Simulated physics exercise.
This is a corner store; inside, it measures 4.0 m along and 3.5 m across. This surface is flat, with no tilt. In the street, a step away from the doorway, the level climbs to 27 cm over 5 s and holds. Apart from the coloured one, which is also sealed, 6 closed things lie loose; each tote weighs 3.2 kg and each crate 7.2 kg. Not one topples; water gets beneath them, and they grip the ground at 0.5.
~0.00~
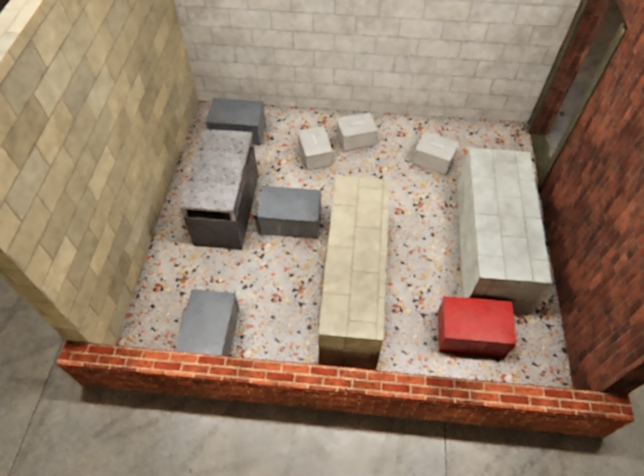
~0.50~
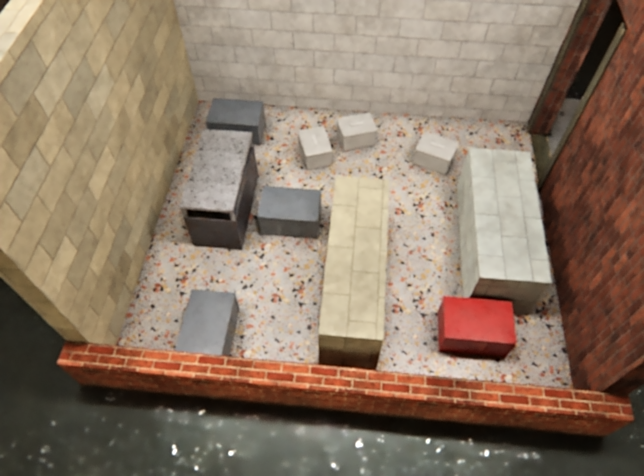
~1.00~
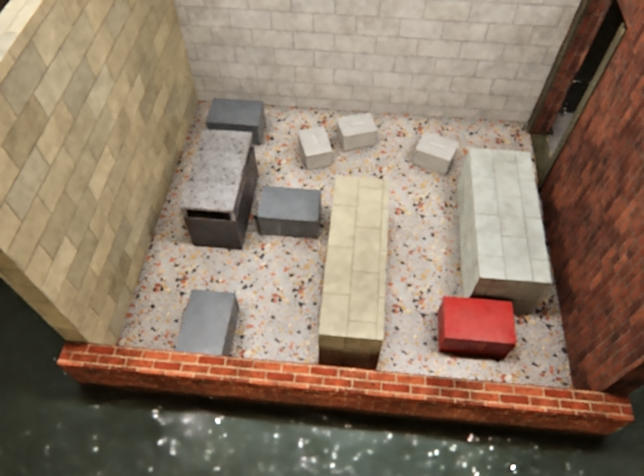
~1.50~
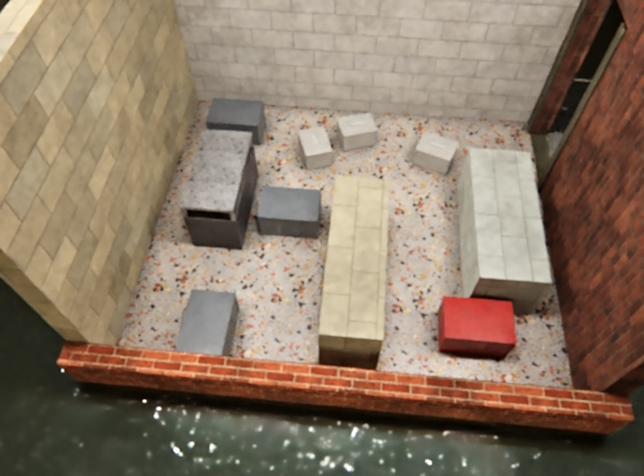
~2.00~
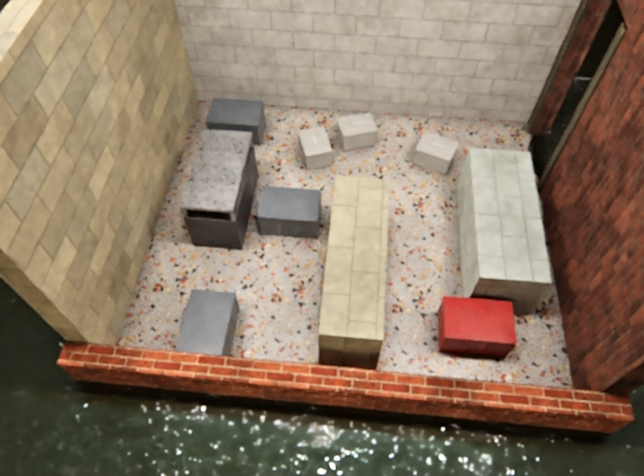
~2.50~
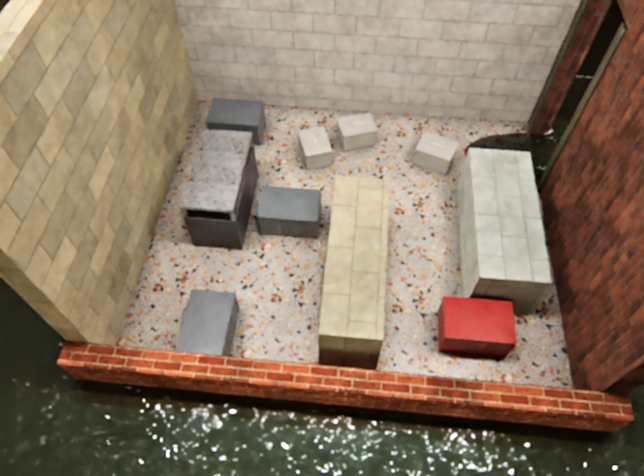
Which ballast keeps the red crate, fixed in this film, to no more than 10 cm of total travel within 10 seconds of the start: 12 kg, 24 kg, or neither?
The lower figure is adequate.
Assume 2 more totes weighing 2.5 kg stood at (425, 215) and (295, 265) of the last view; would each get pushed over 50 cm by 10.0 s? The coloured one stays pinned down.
Order as asked: Stays within / goes beyond.
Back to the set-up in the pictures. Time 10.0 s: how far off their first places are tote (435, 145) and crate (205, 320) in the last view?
One is off by 250 cm, the other by 20 cm, in the order asked.
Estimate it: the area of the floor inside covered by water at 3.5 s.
That flooded area is roughly 2.0 m2.
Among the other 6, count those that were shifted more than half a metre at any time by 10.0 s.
The tally stands at 5.
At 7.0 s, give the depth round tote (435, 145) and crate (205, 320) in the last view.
Close to 6 and 1 centimetres.
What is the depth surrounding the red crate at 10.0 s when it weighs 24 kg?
2 cm, roughly.
After 3.5 s the red crate would be 0 cm from its start with 12 kg and 0 cm from its start with 24 kg; 0 cm of water round it then.
After 4.5 s the red crate would be 0 cm from its start with 12 kg and 0 cm from its start with 24 kg; 0 cm of water round it then.
After 7.0 s the red crate would be 0 cm from its start with 12 kg and 0 cm from its start with 24 kg; 0 cm of water round it then.
After 10.0 s the red crate would be 0 cm from its start with 12 kg and 0 cm from its start with 24 kg; 2 cm of water round it then.
